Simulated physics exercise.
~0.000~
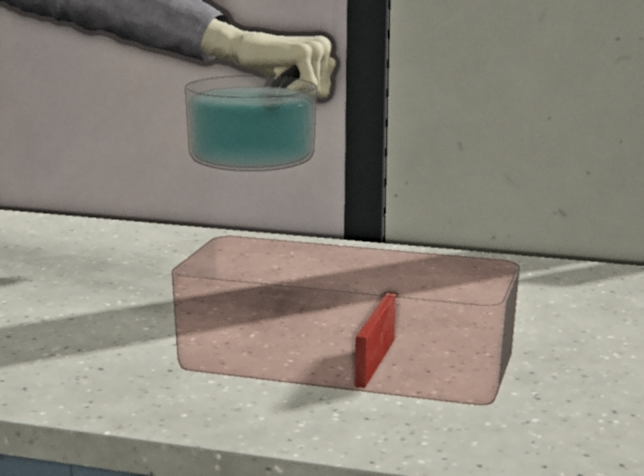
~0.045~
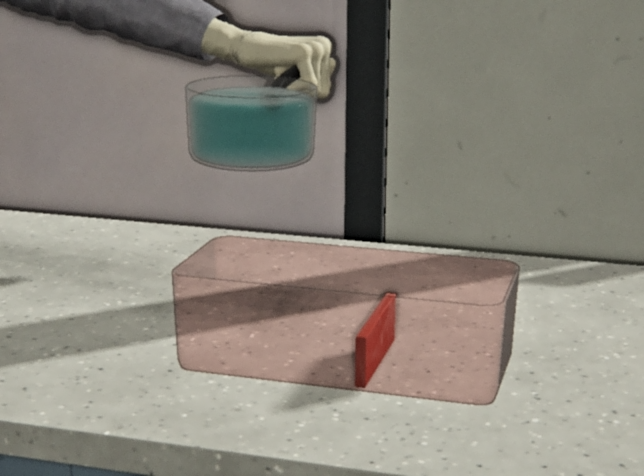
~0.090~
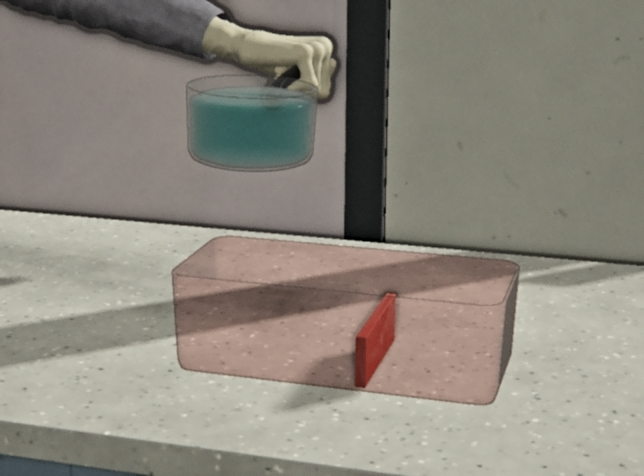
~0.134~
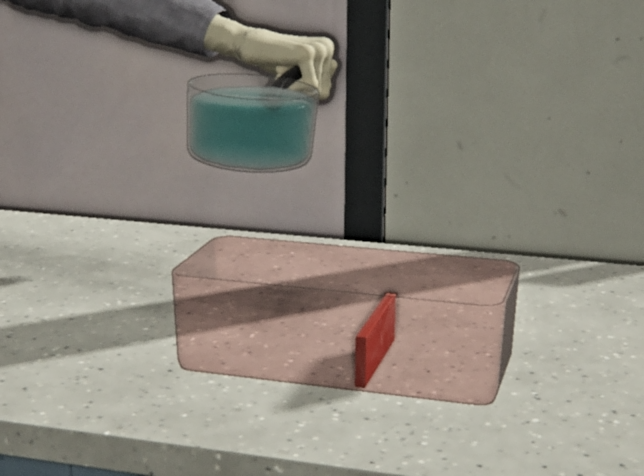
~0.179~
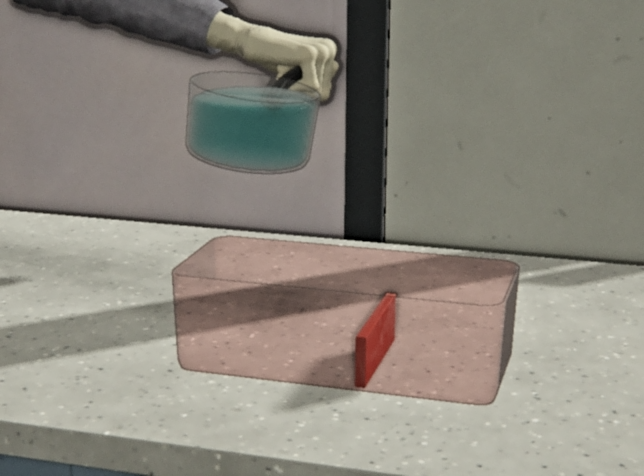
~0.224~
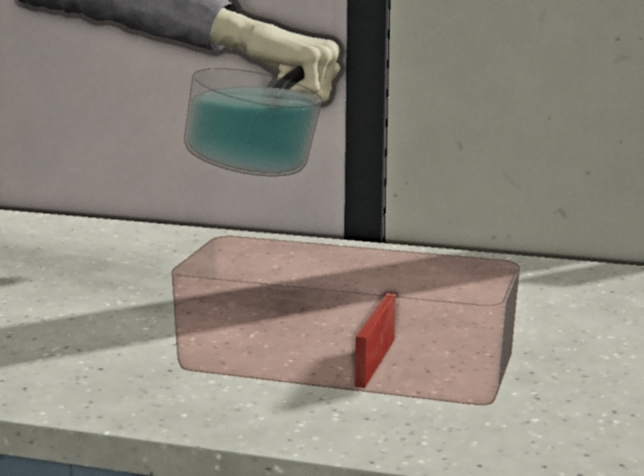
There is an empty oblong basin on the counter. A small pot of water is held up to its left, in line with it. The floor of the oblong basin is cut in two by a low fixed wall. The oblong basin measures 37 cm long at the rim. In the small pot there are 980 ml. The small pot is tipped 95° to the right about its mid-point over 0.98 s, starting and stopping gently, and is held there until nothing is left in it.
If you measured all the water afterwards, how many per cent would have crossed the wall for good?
Around 52 per cent would have crossed.
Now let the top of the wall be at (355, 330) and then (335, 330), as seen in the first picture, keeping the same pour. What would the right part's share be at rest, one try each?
First try about 70 %, second try about 85 %.
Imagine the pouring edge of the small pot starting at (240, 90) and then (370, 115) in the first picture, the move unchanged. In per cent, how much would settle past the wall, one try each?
Try 1: Approx. 5 %; try 2: Approx. 95 %.
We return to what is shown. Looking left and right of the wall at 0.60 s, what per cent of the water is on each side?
Left about 3, right about 5.
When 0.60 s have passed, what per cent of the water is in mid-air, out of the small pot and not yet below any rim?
Near 30 per cent at that moment.
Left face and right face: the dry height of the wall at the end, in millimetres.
Left about 44 mm, while the right is about 36 mm.
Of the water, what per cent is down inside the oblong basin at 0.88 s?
Near 68 in a hundred.
Then, 0.60 s in, the tilt is 64° and 62 per cent is still to pour, 3 is left of the wall and 5 right of it.
Then, 0.88 s in, the tilt is 92° and 16 per cent is still to pour, 20 is left of the wall and 49 right of it.
Then, 1.17 s in, the tilt is 95° and 3 per cent is still to pour, 41 is left of the wall and 51 right of it.
Then, 1.48 s in, the tilt is 95° and 1 per cent is still to pour, 46 is left of the wall and 52 right of it.
Finally, 47 per cent lies left of the wall, 52 right of it and 1 outside.
